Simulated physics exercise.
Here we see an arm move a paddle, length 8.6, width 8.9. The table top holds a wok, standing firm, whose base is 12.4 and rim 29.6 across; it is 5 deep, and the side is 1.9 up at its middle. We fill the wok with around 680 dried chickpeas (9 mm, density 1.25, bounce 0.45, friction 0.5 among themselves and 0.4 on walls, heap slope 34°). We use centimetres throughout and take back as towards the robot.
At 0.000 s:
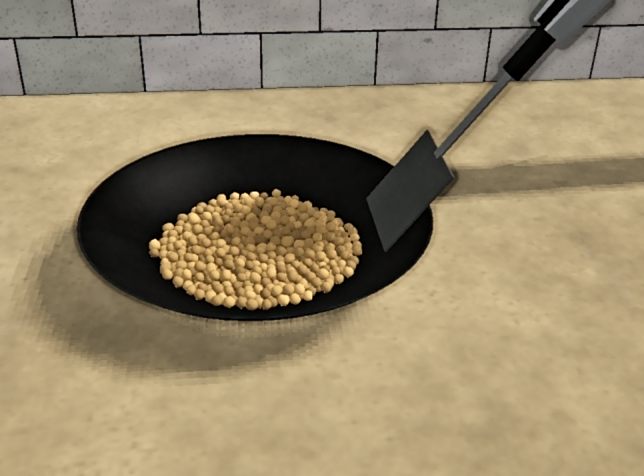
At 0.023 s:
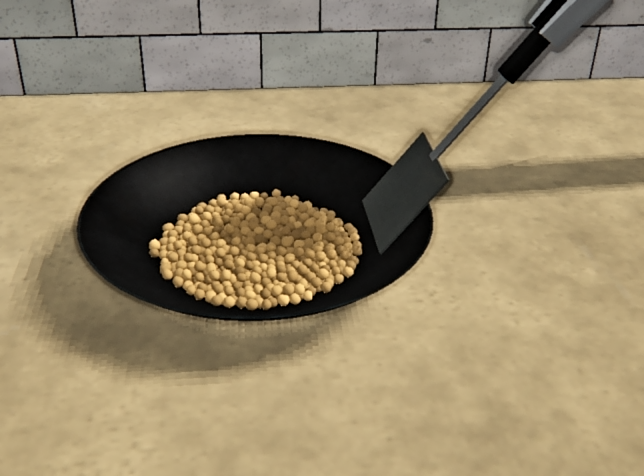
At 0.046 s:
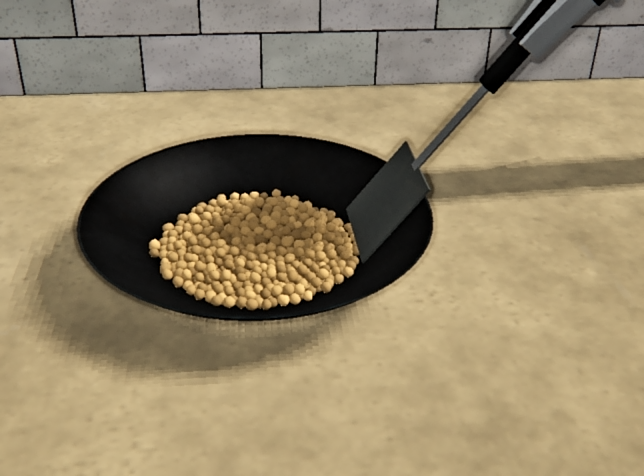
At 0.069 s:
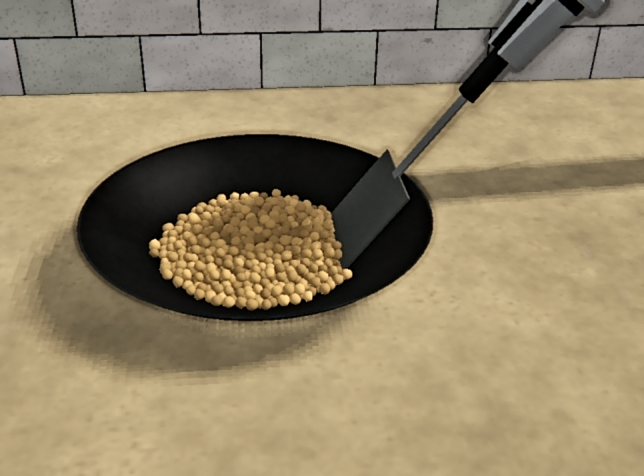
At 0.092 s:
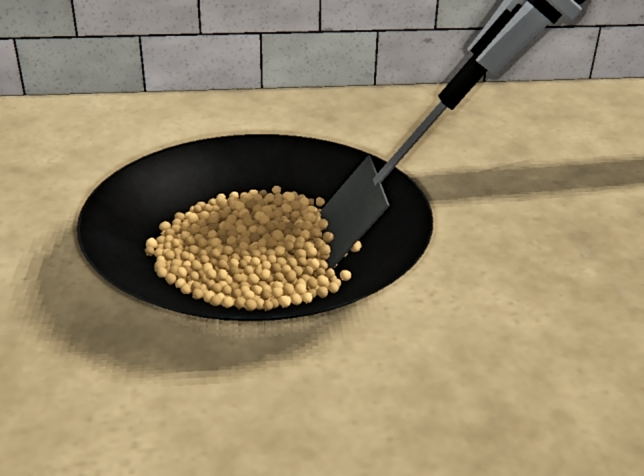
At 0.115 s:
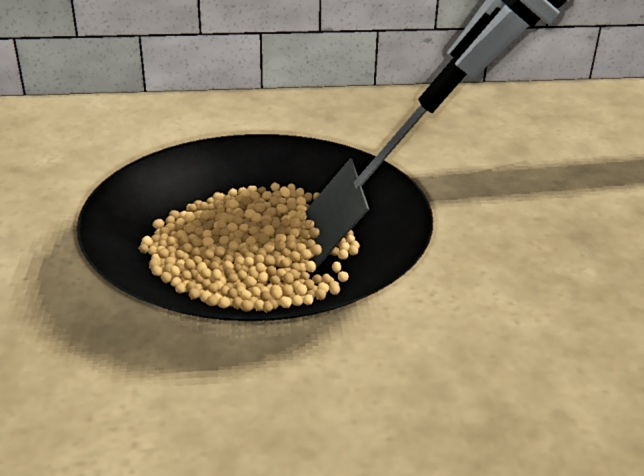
In a black wok, a robot arm pushes a paddle leftward into a pile of chickpeas.
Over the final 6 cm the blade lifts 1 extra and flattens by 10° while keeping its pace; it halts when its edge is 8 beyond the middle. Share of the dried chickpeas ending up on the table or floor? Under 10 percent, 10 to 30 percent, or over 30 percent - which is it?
It is under 10 percent.
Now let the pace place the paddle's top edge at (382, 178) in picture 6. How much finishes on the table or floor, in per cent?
Near 0 in a hundred.
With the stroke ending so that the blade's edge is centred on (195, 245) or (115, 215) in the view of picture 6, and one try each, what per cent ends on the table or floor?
Roughly 0 and 40 per cent.
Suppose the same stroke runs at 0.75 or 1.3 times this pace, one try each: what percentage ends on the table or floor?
Some 0 and 15 per cent.
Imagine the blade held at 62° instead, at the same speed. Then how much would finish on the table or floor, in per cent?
Somewhere around 10 per cent would end on the table or floor.
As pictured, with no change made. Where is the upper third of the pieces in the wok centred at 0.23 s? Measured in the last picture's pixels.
Around (168, 230).
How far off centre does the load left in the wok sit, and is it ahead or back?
Some 5.5 cm ahead of the centre.
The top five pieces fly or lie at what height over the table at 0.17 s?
About 4 cm.
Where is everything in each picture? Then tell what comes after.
In the first picture, paddle top edge at (440, 152), sloping 53°; upper third of the load around (260, 241), from x 155 to 355, top at y 195; 675 in the wok.
In the second picture, paddle top edge at (435, 155), sloping 53°; upper third of the load around (260, 241), from x 155 to 355, top at y 195.
In the third picture, paddle top edge at (418, 164), sloping 53°; upper third of the load around (260, 241), from x 155 to 355, top at y 195.
In the fourth picture, paddle top edge at (398, 173), sloping 53°; upper third of the load around (262, 242), from x 155 to 355, top at y 195.
In the fifth picture, paddle top edge at (379, 179), sloping 53°; upper third of the load around (261, 240), from x 150 to 355, top at y 190.
In the sixth picture, paddle top edge at (359, 182), sloping 53°; upper third of the load around (253, 235), from x 145 to 355, top at y 190; 675 in the wok.
After 0.17 s, sloping 53°, highest piece 5 above the table; 675 in the wok.
After 0.23 s, sloping 49°, highest piece 5 above the table; 675 in the wok.
After 0.46 s, sloping 43°, highest piece 6 above the table; 636 in the wok, 34 on the table or floor, 5 on the blade or in flight.
After 1.51 s, sloping 43°, highest piece 6 above the table; 634 in the wok, 41 on the table or floor.
At rest, 634 in the wok, 41 on the table or floor. That is 6 % on the table or floor.
